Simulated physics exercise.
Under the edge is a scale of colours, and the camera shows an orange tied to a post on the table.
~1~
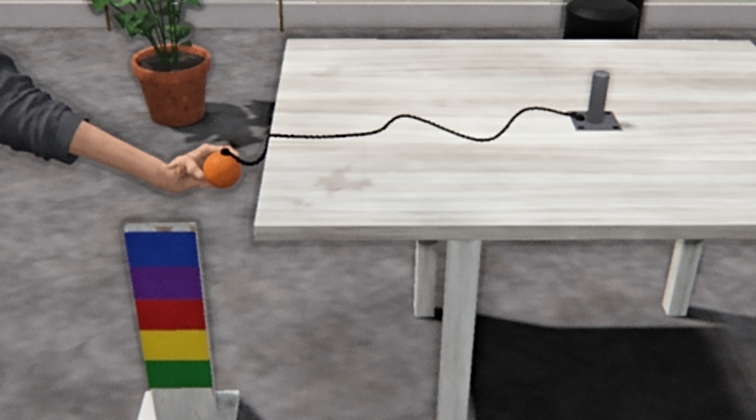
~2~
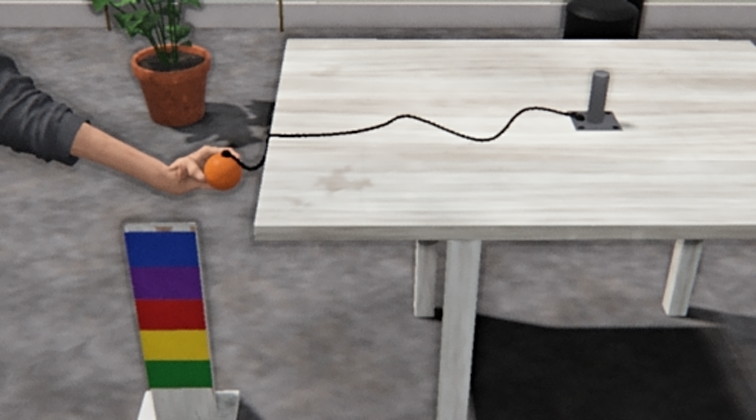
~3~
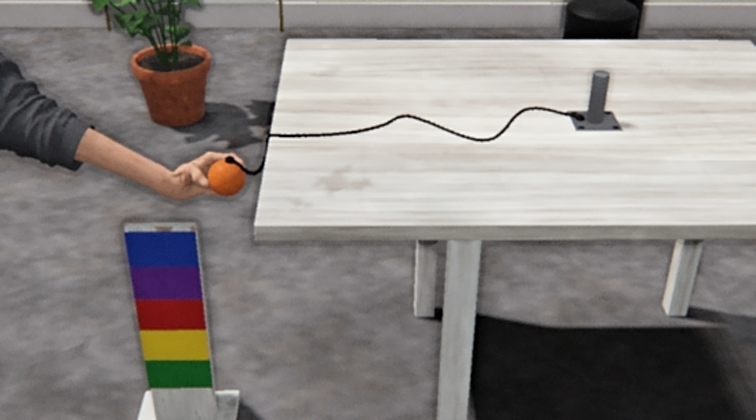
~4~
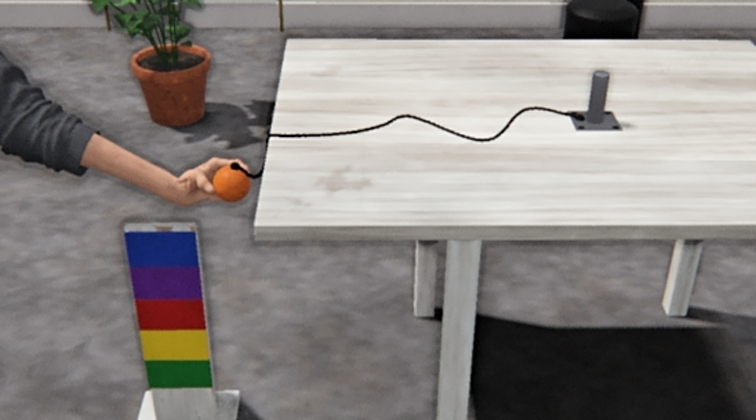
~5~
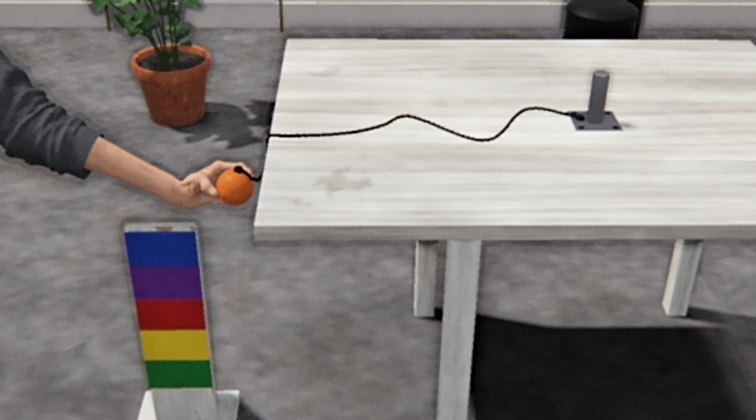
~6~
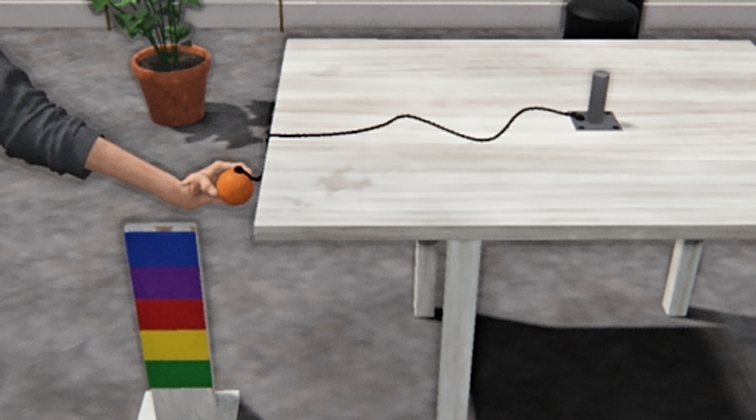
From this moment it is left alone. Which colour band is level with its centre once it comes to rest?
The purple band.
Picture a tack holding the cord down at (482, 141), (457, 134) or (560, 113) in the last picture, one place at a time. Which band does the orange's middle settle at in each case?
Taking the three tries in turn, you'd get blue, blue and purple.
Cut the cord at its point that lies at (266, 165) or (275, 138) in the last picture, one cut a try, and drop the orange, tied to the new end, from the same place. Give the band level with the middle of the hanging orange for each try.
In order, the results are blue and no band.
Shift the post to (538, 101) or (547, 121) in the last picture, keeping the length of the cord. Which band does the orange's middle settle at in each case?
In turn, red and then red.
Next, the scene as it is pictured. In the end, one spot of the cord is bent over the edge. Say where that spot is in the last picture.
Position: Approx. (347, 133).
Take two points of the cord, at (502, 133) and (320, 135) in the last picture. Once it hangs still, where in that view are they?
(461, 124) for the first, (271, 158) for the second.
Soon after, orange near (293, 266); level with purple.
After that, orange near (261, 273); level with purple.
In the end, orange near (273, 277); level with purple. Its middle rests at the purple band.
